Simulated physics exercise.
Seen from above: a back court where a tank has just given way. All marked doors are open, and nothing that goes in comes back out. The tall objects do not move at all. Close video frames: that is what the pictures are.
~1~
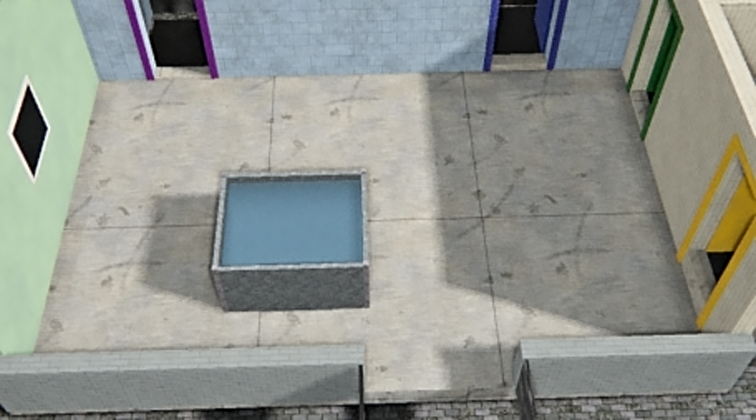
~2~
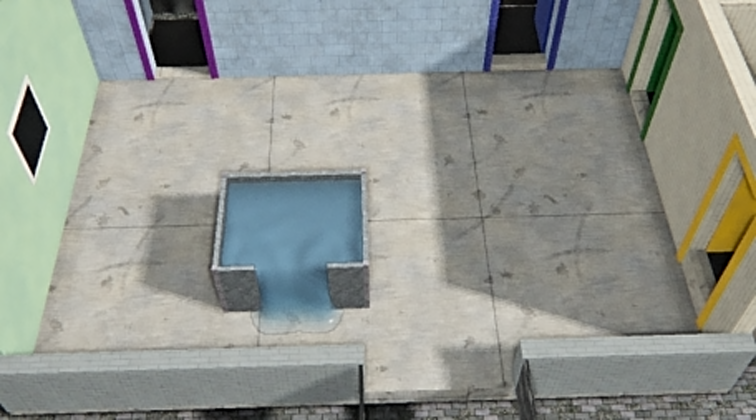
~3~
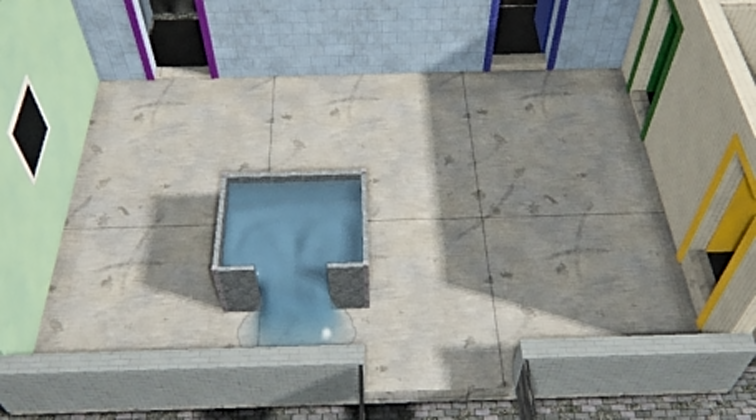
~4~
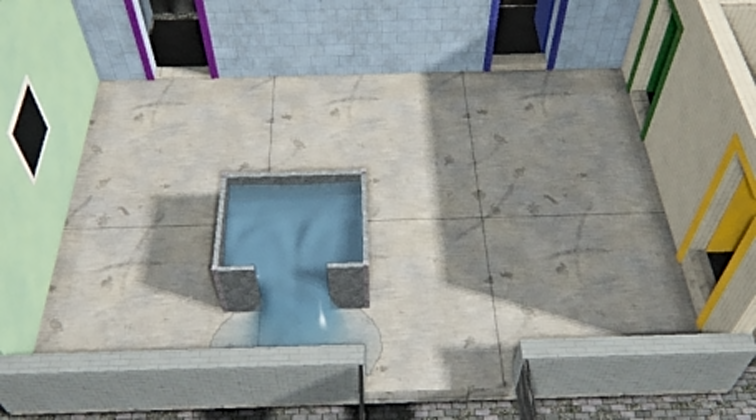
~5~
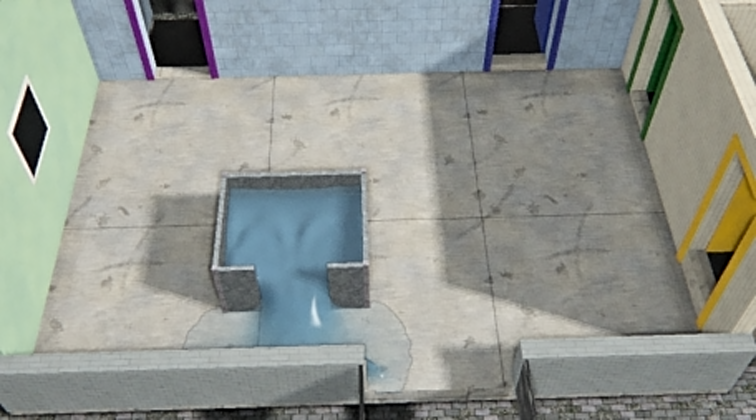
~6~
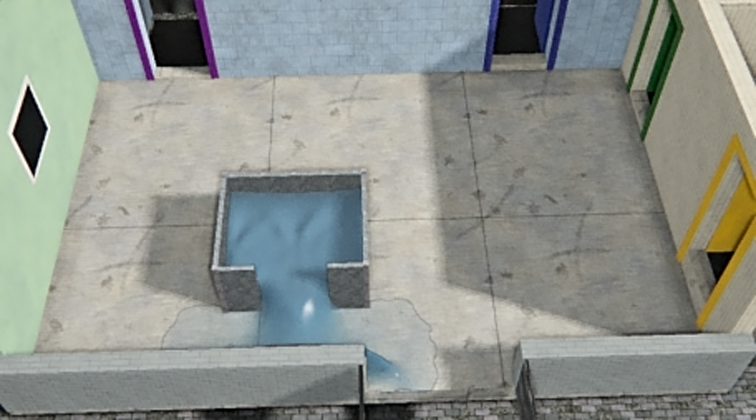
Water poured through a gap that opened in the front of a square stone tank in a courtyard, spread along the low front wall on both sides, and ran into the opening in that wall.
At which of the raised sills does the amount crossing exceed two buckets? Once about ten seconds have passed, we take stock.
At the green door it does not exceed two buckets; at the blue door it does not exceed two buckets; at the purple door it exceeds two buckets; at the yellow door it does not exceed two buckets.
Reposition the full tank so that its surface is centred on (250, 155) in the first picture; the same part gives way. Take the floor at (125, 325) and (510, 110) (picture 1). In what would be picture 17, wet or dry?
Point 1: Soaked through; point 2: Not wet.
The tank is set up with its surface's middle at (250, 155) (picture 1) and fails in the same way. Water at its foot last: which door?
That would be the one in blue.
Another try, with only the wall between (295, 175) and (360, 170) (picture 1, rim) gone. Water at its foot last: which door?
It would be the door marked yellow.
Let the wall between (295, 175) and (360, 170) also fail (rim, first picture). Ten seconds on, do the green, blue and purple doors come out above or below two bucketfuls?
Green: Crosses the line; blue: Falls short; purple: Crosses the line.
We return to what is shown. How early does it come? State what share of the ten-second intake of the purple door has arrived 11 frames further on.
I make it 0 per cent.
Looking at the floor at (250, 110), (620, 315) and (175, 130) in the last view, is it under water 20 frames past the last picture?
First spared, then swamped, then swamped.
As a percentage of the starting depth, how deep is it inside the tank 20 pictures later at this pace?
I'd put it close to 28 percent.
A moment on, water covers 20 % of the floor; the green door not reached, the blue door not reached, the purple door not reached, the yellow door not reached.
Next, water covers 40 % of the floor; the green door not reached, the blue door not reached, the purple door not reached, the yellow door wet at the sill, nothing in.
Then, water covers 55 % of the floor; the green door not reached, the blue door not reached, the purple door not reached, the yellow door wet at the sill, nothing in.
Later, water covers 75 % of the floor; the green door wet at the sill, nothing in, the blue door wet at the sill, nothing in, the purple door over two buckets in, the yellow door wet at the sill, nothing in.
In the end, water covers 90 % of the floor; the green door wet at the sill, nothing in, the blue door wet at the sill, nothing in, the purple door far over two buckets in, the yellow door wet at the sill, nothing in.
